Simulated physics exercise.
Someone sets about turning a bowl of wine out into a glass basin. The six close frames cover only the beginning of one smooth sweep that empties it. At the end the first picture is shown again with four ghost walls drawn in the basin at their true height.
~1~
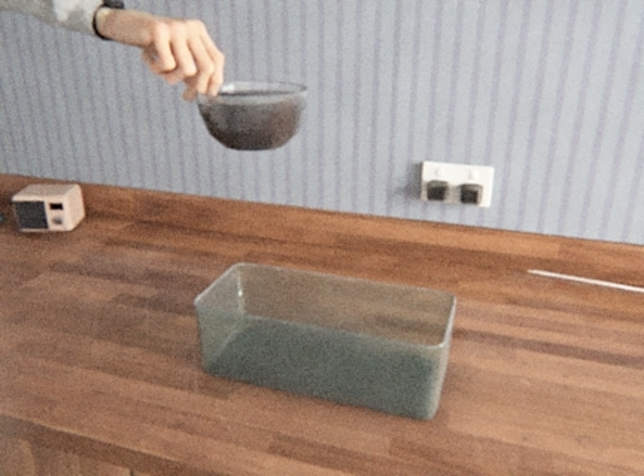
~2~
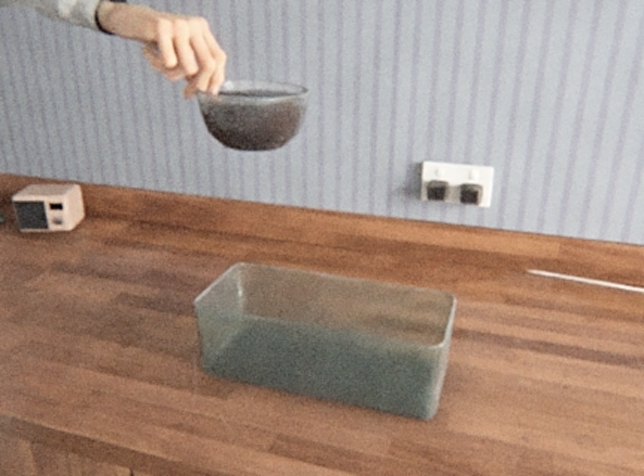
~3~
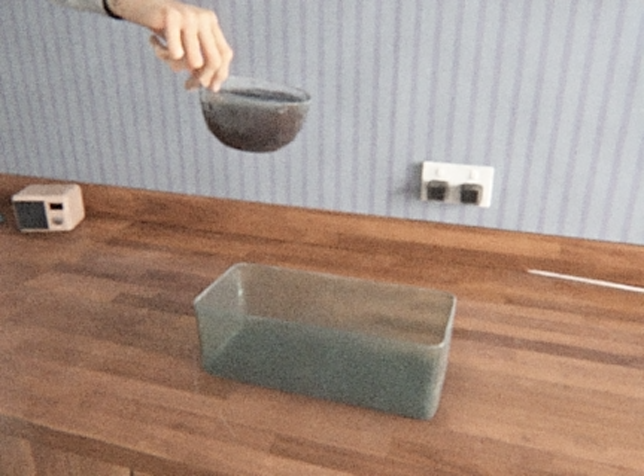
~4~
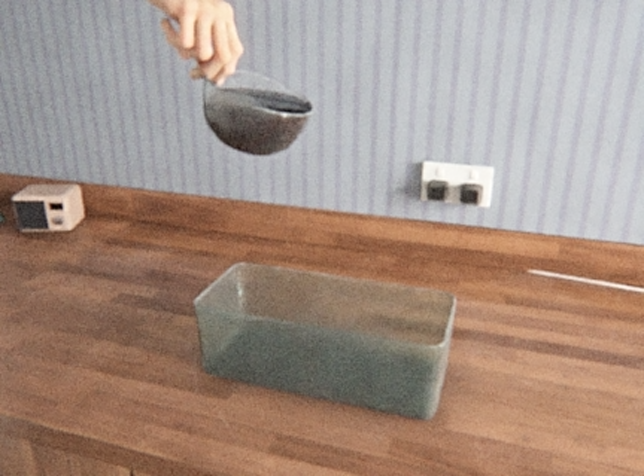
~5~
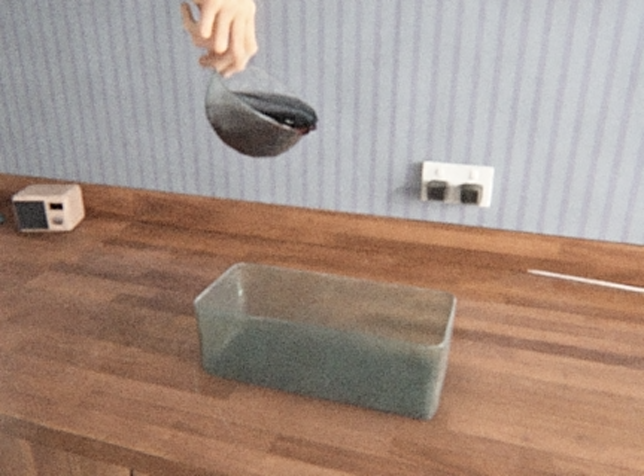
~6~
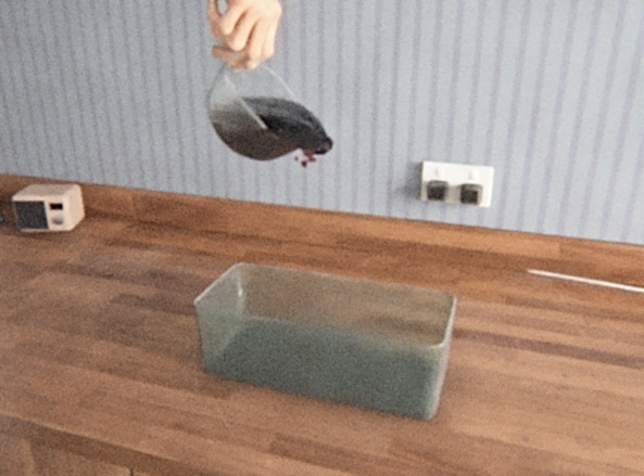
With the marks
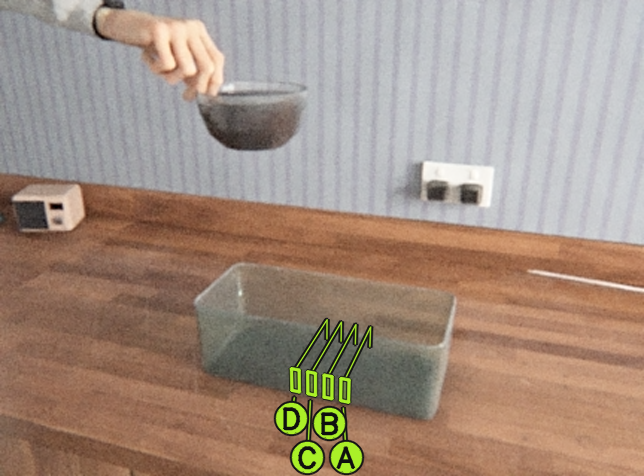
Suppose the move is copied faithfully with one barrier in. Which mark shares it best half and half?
Slot A.
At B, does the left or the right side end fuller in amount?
The right side.
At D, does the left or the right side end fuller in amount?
The right one.
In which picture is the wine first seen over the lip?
In picture 4.
On the marked copy, A at (343, 407); B at (326, 404); C at (310, 400); D at (294, 397).
For slot A, about 54 % ends left of the wall and 42 % right of it; 4 % is lost outside.
For slot B, about 32 % ends left of the wall and 65 % right of it; 3 % is lost outside.
For slot C, about 15 % ends left of the wall and 82 % right of it; 3 % is lost outside.
For slot D, about 15 % ends left of the wall and 81 % right of it; 4 % is lost outside.
